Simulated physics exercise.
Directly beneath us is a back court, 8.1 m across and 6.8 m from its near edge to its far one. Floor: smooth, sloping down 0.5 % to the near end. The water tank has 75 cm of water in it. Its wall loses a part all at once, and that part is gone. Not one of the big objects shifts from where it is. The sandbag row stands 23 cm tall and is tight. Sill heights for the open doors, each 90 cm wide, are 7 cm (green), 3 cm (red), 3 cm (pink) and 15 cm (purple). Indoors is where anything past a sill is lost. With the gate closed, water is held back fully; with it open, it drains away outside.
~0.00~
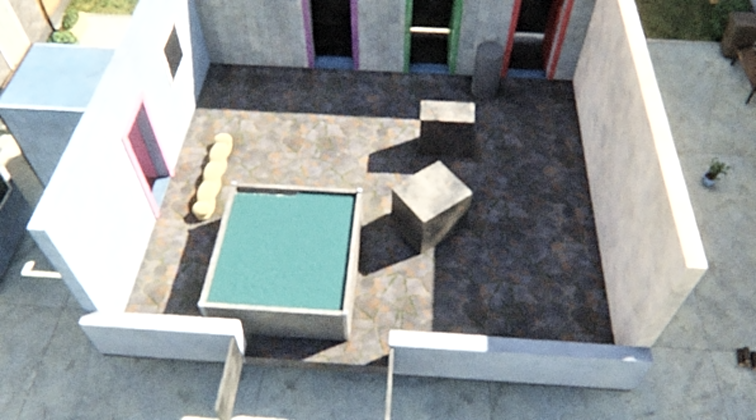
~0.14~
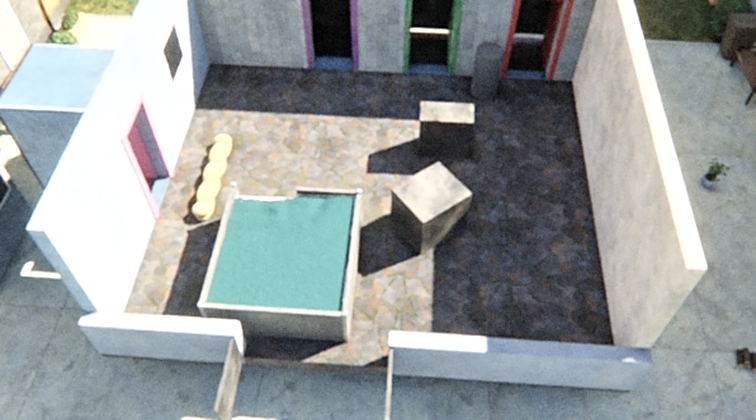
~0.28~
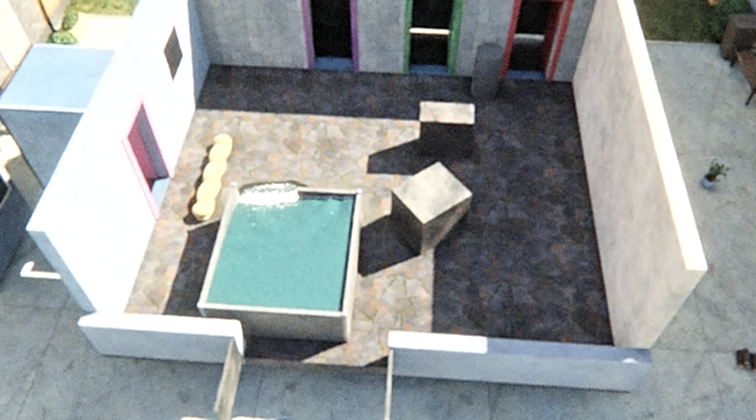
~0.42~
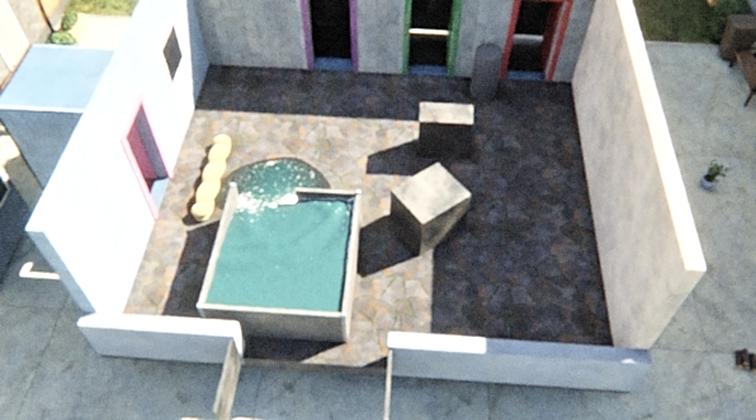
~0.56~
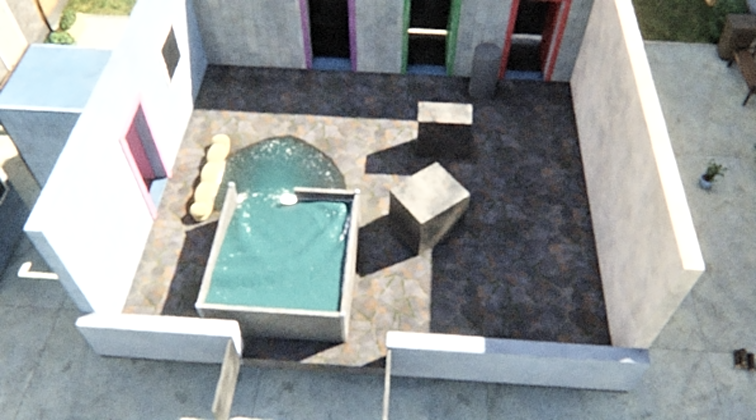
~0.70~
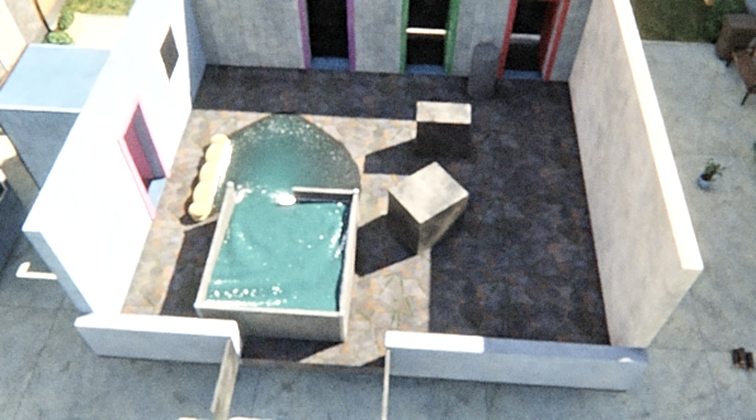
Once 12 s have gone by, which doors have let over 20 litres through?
Taking each door: The green door has let over 20 litres through; the red door has let over 20 litres through; the pink door has let over 20 litres through; the purple door has let over 20 litres through.
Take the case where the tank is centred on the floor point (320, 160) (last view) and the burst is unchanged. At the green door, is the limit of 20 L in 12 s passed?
Lab note: Green door, limit held.
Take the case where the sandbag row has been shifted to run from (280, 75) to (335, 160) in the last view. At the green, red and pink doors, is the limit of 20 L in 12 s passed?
Against that limit: Green under, red not over, pink above.
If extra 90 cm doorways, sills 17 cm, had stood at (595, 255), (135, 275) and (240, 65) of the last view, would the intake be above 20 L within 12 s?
First doorway falls short, second falls short, third gets there.
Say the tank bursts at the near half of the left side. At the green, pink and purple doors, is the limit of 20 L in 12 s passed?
At green the amount is beneath the mark, at pink it is higher than the mark, and at purple it is beneath the mark.
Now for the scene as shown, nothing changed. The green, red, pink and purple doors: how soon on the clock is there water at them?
Times: Green 2.2 seconds, red 3.2 seconds, pink 4.0 seconds, purple 1.2 seconds.
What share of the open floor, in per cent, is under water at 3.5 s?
40 %.
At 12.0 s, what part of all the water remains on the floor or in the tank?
That would be close to 90 per cent.
After 1.4 s water covers 25 % of the floor and is deepest (42 cm) near (263, 211); green door not reached, red door not reached, pink door not reached, purple door 15 cm at the sill, 0 L in.
After 2.2 s water covers 35 % of the floor and is deepest (40 cm) near (278, 69); green door 5 cm at the sill, 0 L in, red door not reached, pink door not reached, purple door 28 cm at the sill, 13 L in.
After 3.5 s water covers 40 % of the floor and is deepest (30 cm) near (292, 81); green door 11 cm at the sill, 9 L in, red door 3 cm at the sill, 0 L in, pink door not reached, purple door 25 cm at the sill, 75 L in.
After 7.0 s water covers 75 % of the floor and is deepest (18 cm) near (457, 89); green door 10 cm at the sill, 24 L in, red door 3 cm at the sill, 1 L in, pink door 7 cm at the sill, 24 L in, purple door 14 cm at the sill, 120 L in.
After 12.0 s water covers 95 % of the floor and is deepest (14 cm) near (192, 330); green door 9 cm at the sill, 53 L in, red door 6 cm at the sill, 37 L in, pink door 7 cm at the sill, 58 L in, purple door 8 cm at the sill, 121 L in.
